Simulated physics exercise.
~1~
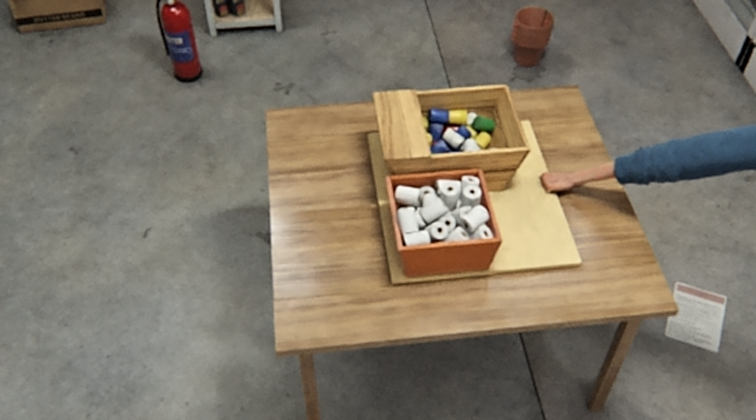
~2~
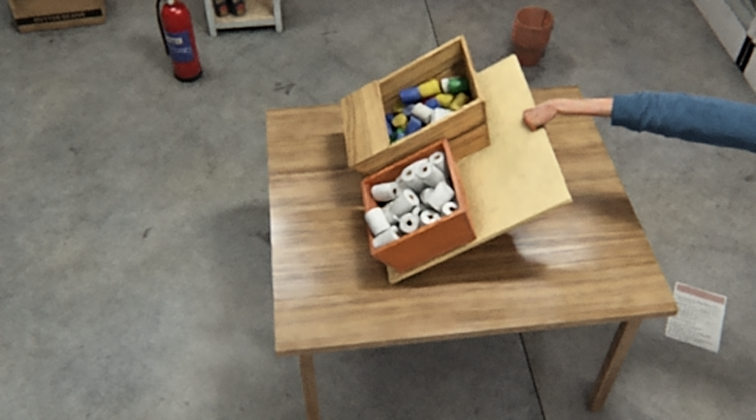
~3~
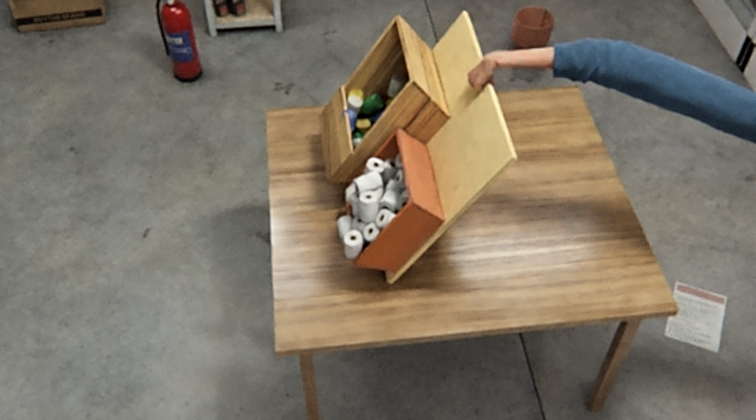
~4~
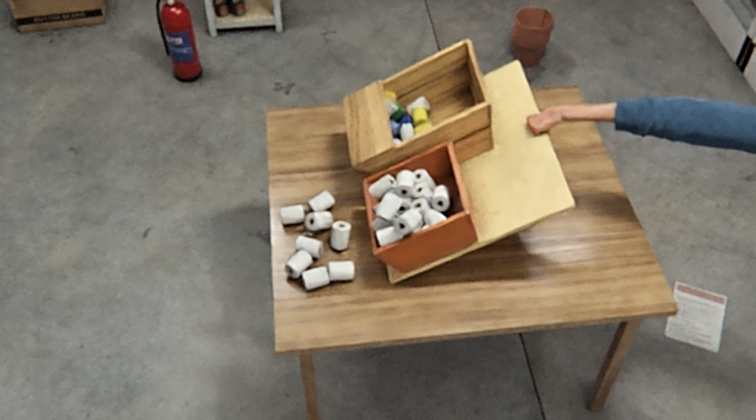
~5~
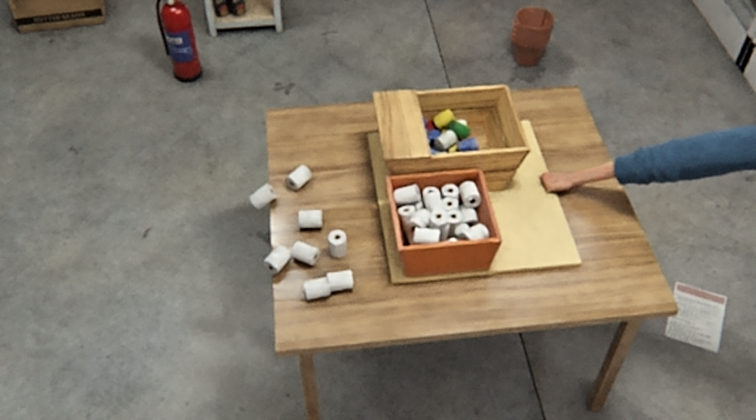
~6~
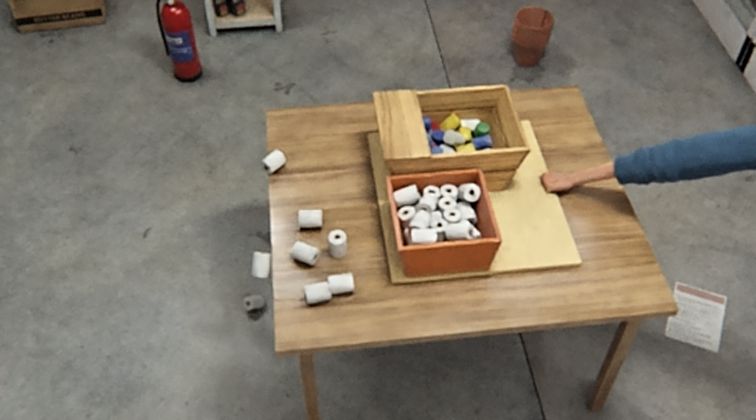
A hand in a blue sleeve grips the right side of a pale board on a wooden table, seen from above in a concrete-floored room with a red fire extinguisher. On the board sit an orange tote of white paper rolls and, behind it, a partly covered wooden tote of colourful jars. The hand lifts the board's right end steeply, and rolls spill from the orange tote onto the table's left side as it comes back down. The board settles flat, and some rolls tumble off the left edge. Several remain on the table, most stay in the orange tote, and the jars stay inside theirs.
